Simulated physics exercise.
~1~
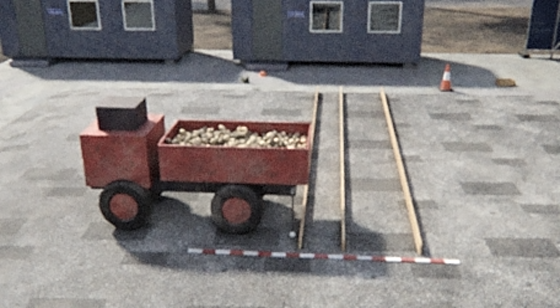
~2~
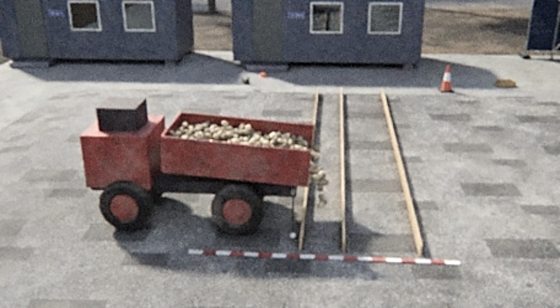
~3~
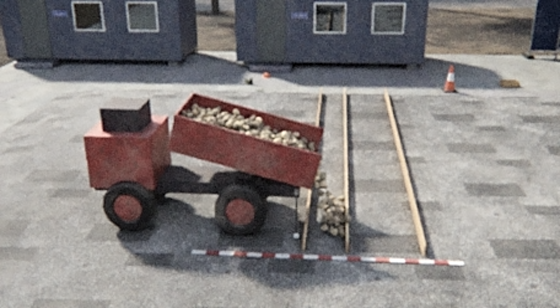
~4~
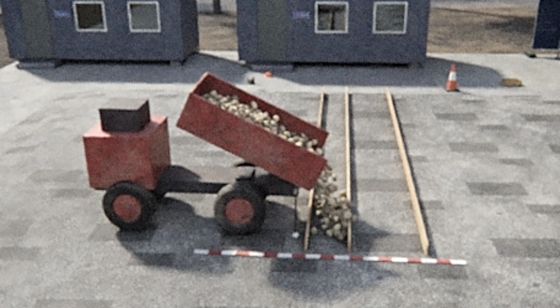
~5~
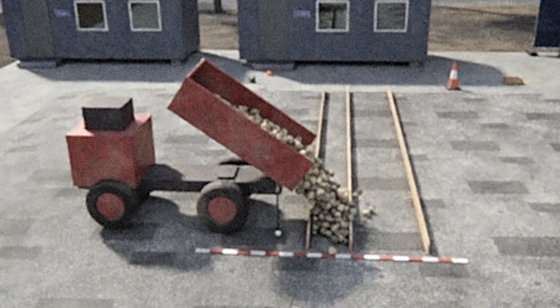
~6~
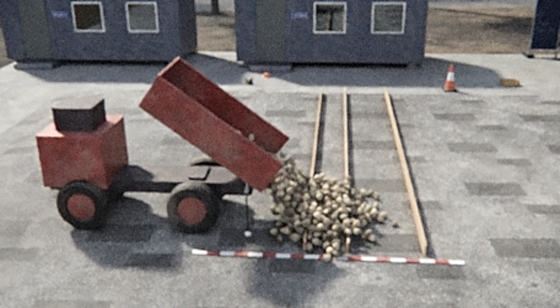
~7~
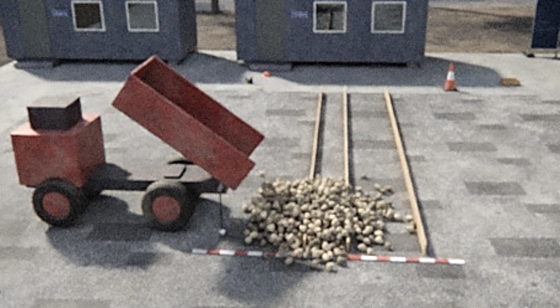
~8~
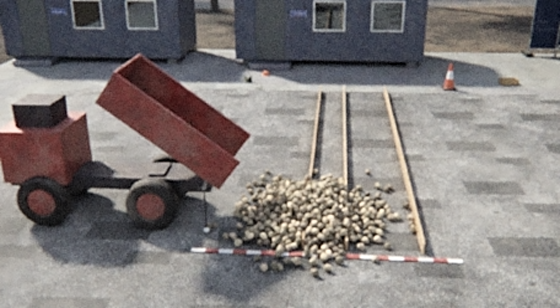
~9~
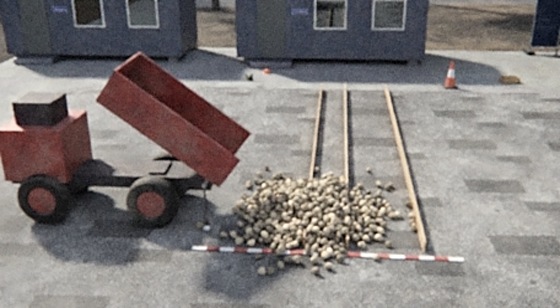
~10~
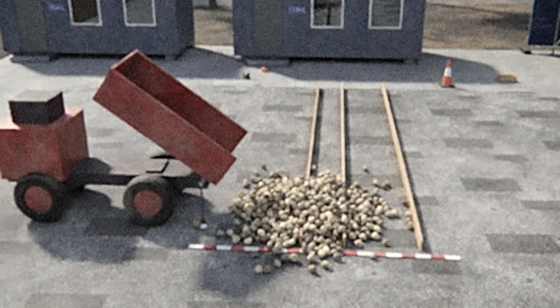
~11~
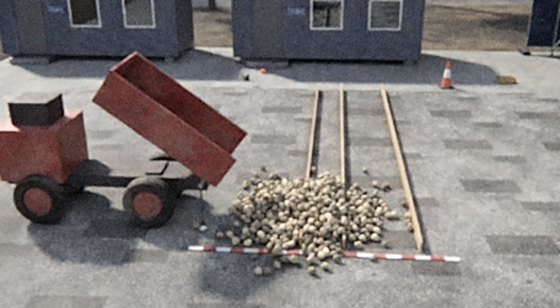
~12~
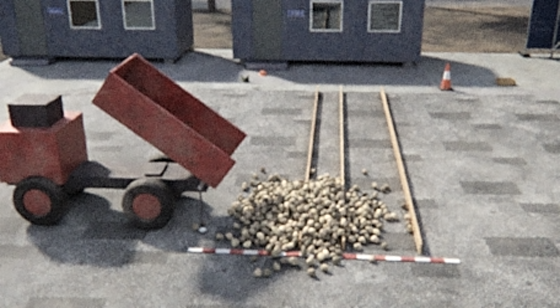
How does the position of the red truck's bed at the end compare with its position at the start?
At the start the bed lies level, right beside the boards. By the end it is farther to the left, steeply tilted with its front end raised and its open end pointing down to the right.
